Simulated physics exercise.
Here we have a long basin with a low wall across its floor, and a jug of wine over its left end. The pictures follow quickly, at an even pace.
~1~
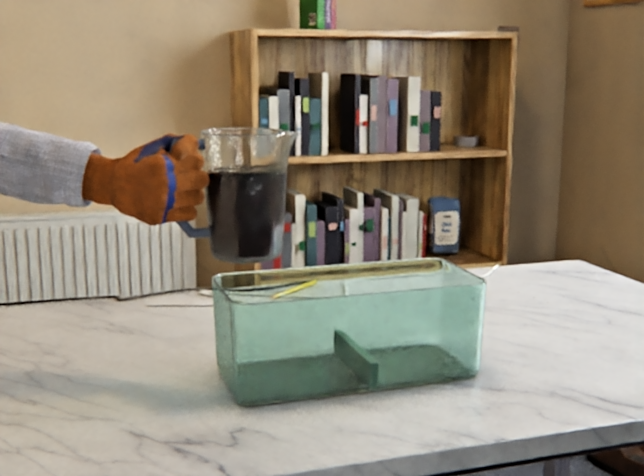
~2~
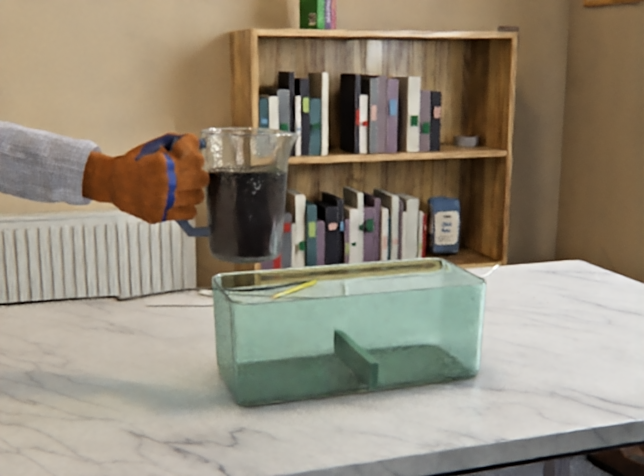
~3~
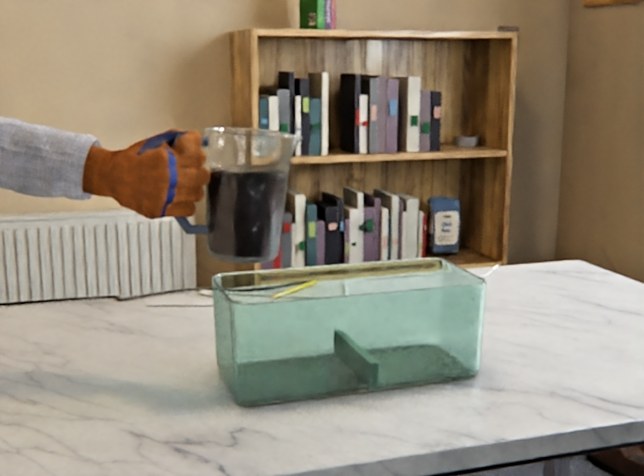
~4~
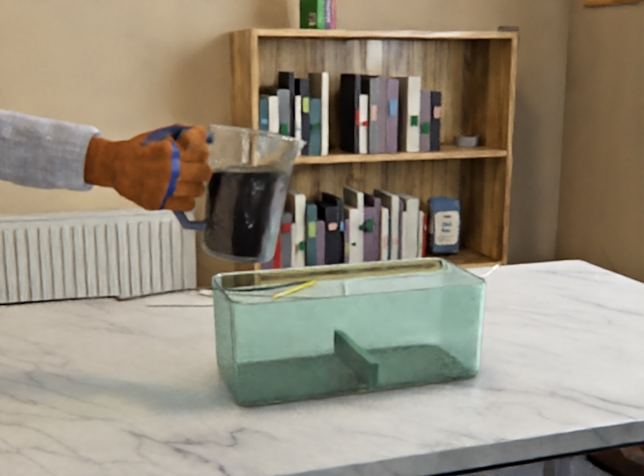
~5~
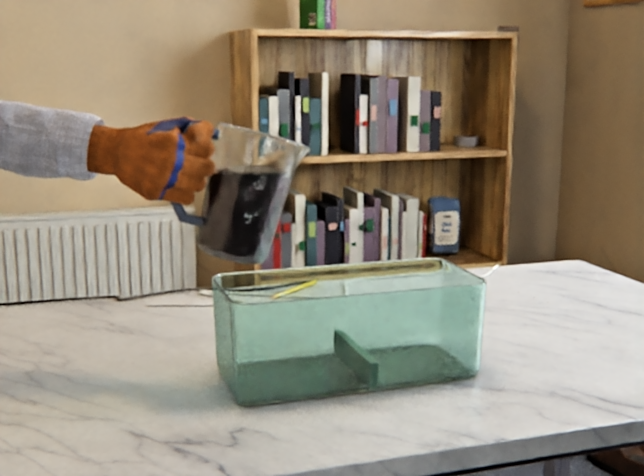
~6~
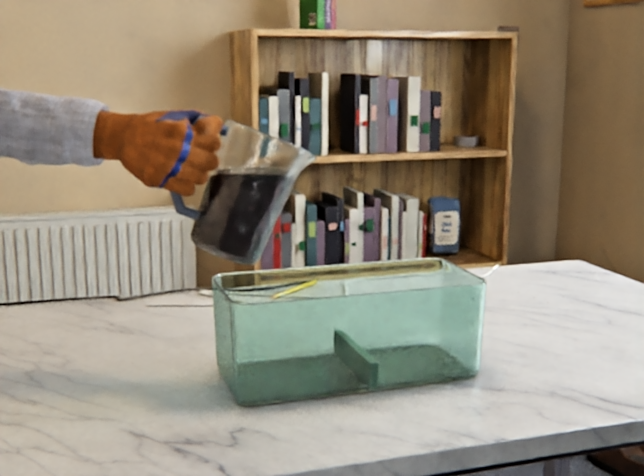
A gloved hand holding a glass jug of dark liquid above a long green-tinted basin, gradually tilting it to the right.
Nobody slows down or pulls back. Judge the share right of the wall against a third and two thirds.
It comes to more than two thirds.
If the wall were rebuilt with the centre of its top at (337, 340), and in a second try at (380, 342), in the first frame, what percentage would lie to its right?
First some 95, then 15 per cent.
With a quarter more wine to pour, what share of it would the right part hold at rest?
About 85 per cent.
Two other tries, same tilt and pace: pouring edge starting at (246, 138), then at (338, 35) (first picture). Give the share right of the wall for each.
Roughly 10 per cent, and 75 per cent.
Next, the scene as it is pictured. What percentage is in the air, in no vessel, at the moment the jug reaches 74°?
It comes to 10 per cent or so.
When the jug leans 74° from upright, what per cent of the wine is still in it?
Close to 90 per cent.
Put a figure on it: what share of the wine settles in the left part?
Some 15 per cent.
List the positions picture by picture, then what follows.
In the first frame, tilt 0°; pouring edge (298, 132); surface from (206, 171) to (281, 168); the long basin's rim runs from (222, 291) to (464, 271); the wall's top is at (355, 346).
In the second frame, tilt 1°; pouring edge (299, 133); surface from (206, 171) to (282, 168).
In the third frame, tilt 4°; pouring edge (302, 136); surface from (207, 170) to (283, 169).
In the fourth frame, tilt 9°; pouring edge (306, 141); surface from (209, 171) to (285, 169).
In the fifth frame, tilt 15°; pouring edge (311, 148); surface from (210, 174) to (288, 171).
In the sixth frame, tilt 23°; pouring edge (316, 157); surface from (209, 184) to (292, 171).
A moment on, the jug is tipped part way and 90 per cent is still to pour, 1 is left of the wall and 0 right of it.
Next, the jug is tipped on its side and 49 per cent is still to pour, 6 is left of the wall and 28 right of it.
Then the jug is tipped on its side and 17 per cent is still to pour, 5 is left of the wall and 71 right of it.
Later the jug is tipped on its side and 5 per cent is still to pour, 7 is left of the wall and 86 right of it.
At rest 13 per cent lies left of the wall, 86 right of it and 0 outside.
